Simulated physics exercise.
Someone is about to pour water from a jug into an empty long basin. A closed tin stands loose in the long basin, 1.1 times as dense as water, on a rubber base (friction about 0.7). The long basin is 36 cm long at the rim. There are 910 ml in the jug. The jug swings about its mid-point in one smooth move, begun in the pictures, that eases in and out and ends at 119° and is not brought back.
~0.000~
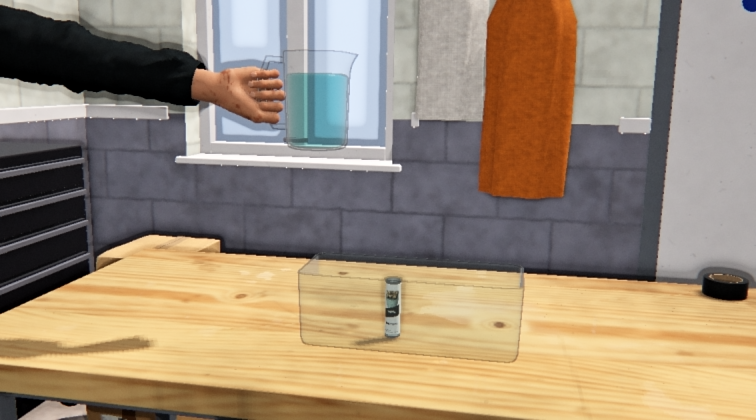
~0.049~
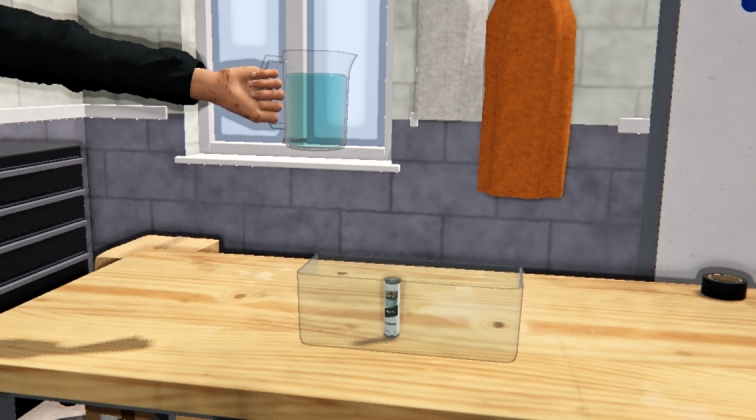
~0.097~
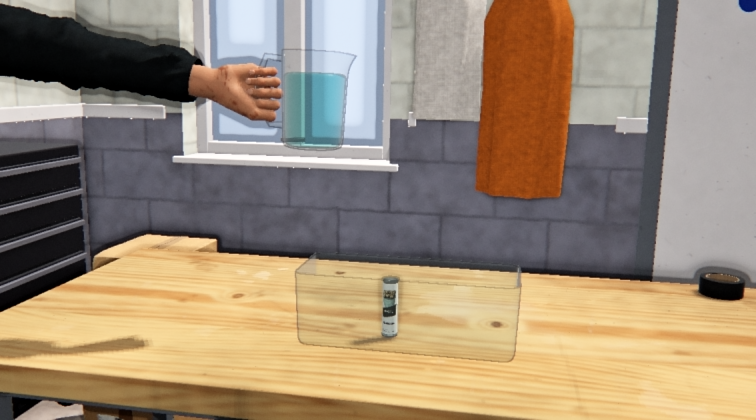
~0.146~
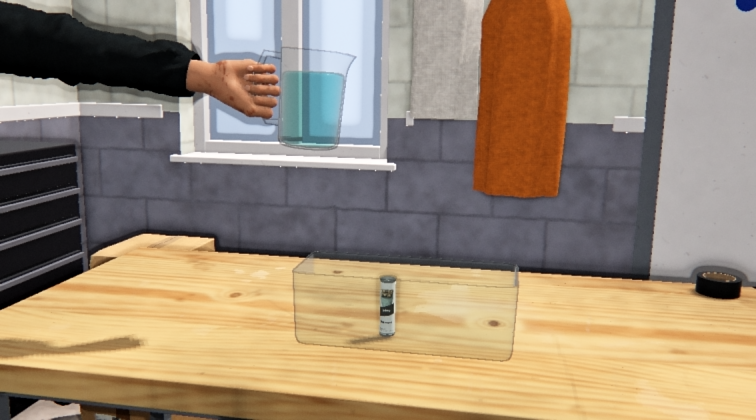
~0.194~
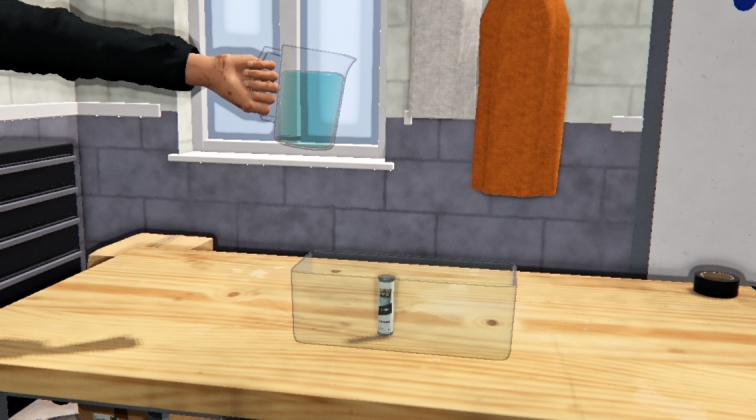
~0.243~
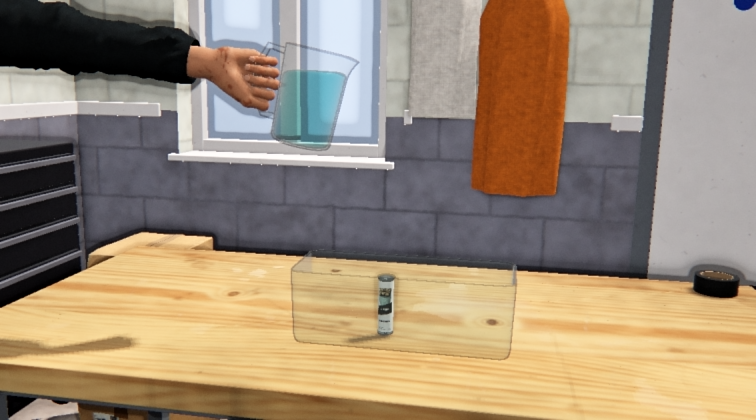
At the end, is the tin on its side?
It keeps standing.
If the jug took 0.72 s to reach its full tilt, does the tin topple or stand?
The tin keeps standing.
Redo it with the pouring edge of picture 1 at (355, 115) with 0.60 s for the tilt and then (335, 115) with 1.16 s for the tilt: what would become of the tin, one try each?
First it topples; then it goes over.
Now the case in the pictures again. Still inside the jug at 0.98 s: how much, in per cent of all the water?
About 26 per cent.
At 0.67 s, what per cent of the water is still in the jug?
Some 88 per cent.
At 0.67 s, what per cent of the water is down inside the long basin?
Some 0 per cent.
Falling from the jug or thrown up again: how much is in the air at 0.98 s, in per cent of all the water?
Near 40 in a hundred.
After 0.67 s the tilt is 74° and 88 per cent is still to pour; the tin stands where it began.
After 0.98 s the tilt is 112° and 26 per cent is still to pour; the tin stands where it began.
After 1.31 s the tilt is 119° and 0 per cent is still to pour; the tin stands where it began.
After 1.66 s the tilt is 119° and 0 per cent is still to pour; the tin stands where it began.
In the end the tin stands where it began.
